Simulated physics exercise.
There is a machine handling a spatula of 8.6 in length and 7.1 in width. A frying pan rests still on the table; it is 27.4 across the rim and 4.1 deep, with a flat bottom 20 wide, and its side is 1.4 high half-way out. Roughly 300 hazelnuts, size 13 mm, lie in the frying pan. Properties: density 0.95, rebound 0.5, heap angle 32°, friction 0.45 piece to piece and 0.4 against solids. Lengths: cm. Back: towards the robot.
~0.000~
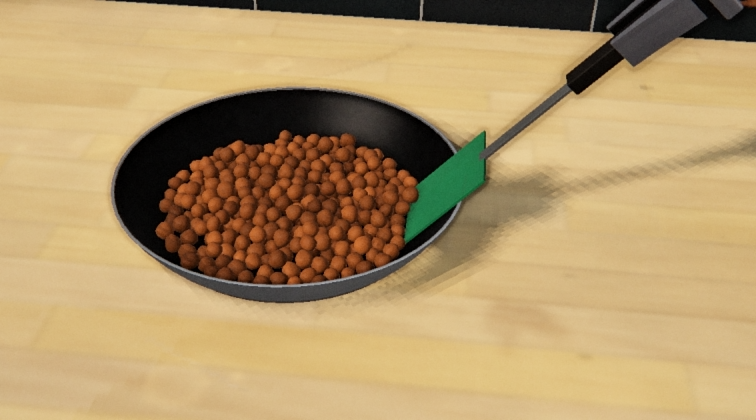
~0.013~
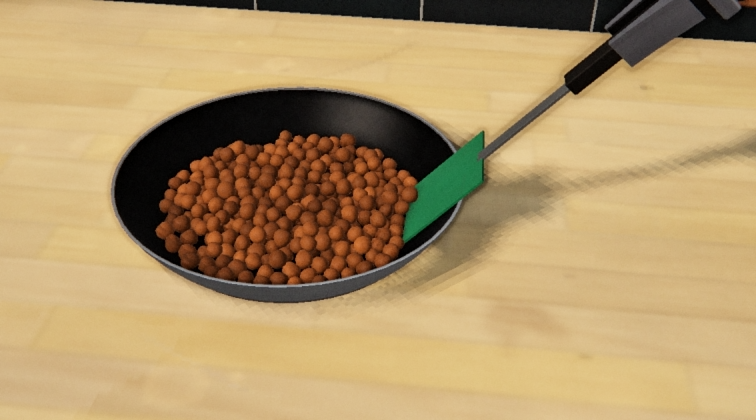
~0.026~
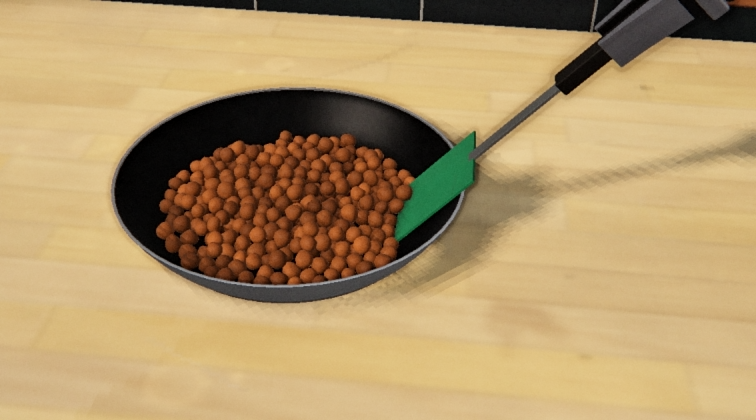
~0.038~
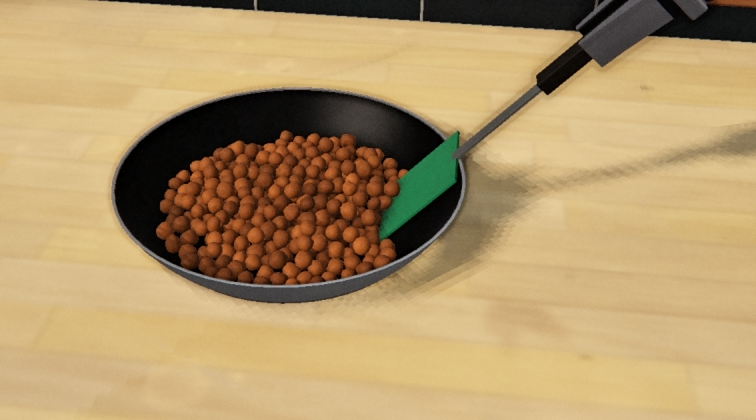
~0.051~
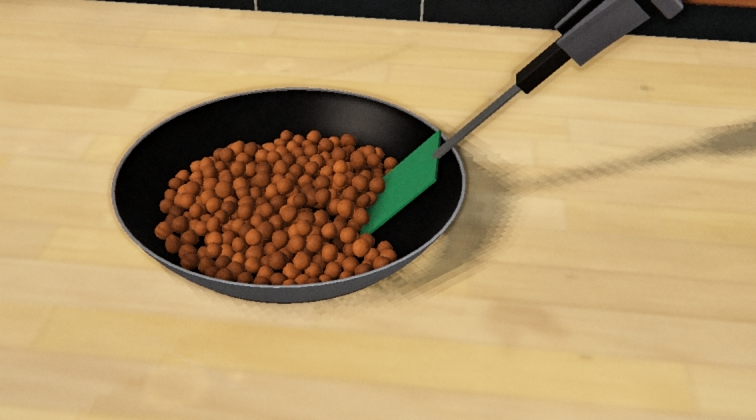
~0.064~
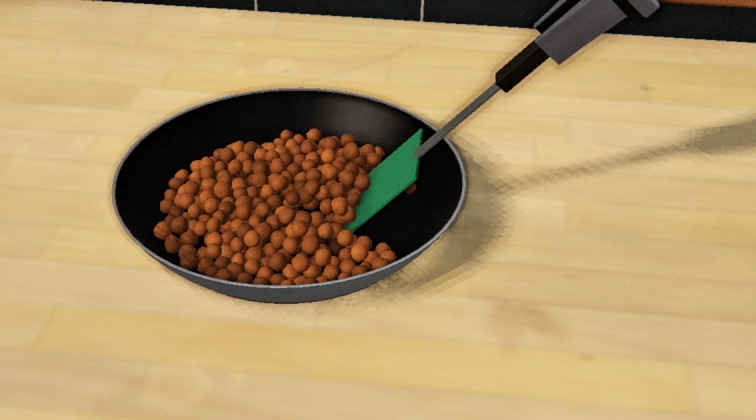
A dark robotic arm reaches in from the upper right, holding a green spatula at the right side of a black frying pan on a pale wooden surface, seen from above at an angle. Round brown hazelnuts cover much of the pan, with black tiles behind. The spatula slides left into the pan, pushing the nearest nuts inward, while the pan and camera stay still.
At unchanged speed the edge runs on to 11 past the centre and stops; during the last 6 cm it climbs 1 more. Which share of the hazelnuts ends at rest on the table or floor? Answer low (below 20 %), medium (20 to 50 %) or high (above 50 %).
Medium.
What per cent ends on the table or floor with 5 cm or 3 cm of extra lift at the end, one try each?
Try one gives about 20 in a hundred, try two about 25 in a hundred.
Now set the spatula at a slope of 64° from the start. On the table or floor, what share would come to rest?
Estimate: Approx. 30 %.
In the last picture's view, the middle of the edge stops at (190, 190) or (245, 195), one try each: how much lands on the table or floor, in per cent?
The two tries give near 15 and near 5 in a hundred.
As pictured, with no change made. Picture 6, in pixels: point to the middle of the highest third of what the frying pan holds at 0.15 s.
It is centred close to (228, 175).
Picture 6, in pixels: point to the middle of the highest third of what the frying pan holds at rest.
Around (235, 196).
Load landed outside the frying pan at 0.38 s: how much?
Around 10 %.
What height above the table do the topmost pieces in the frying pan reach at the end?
Near 3.5 centimetres high.
After 0.11 s, sloping 49°, highest piece 6 above the table; 305 in the frying pan.
After 0.15 s, sloping 49°, highest piece 7 above the table; 305 in the frying pan.
After 0.38 s, sloping 49°, highest piece 15 above the table; 217 in the frying pan, 31 on the table or floor, 57 on the blade or in flight.
After 1.43 s, sloping 49°, highest piece 3 above the table; 217 in the frying pan, 88 on the table or floor.
At rest, 217 in the frying pan, 88 on the table or floor. That is 29 % on the table or floor.
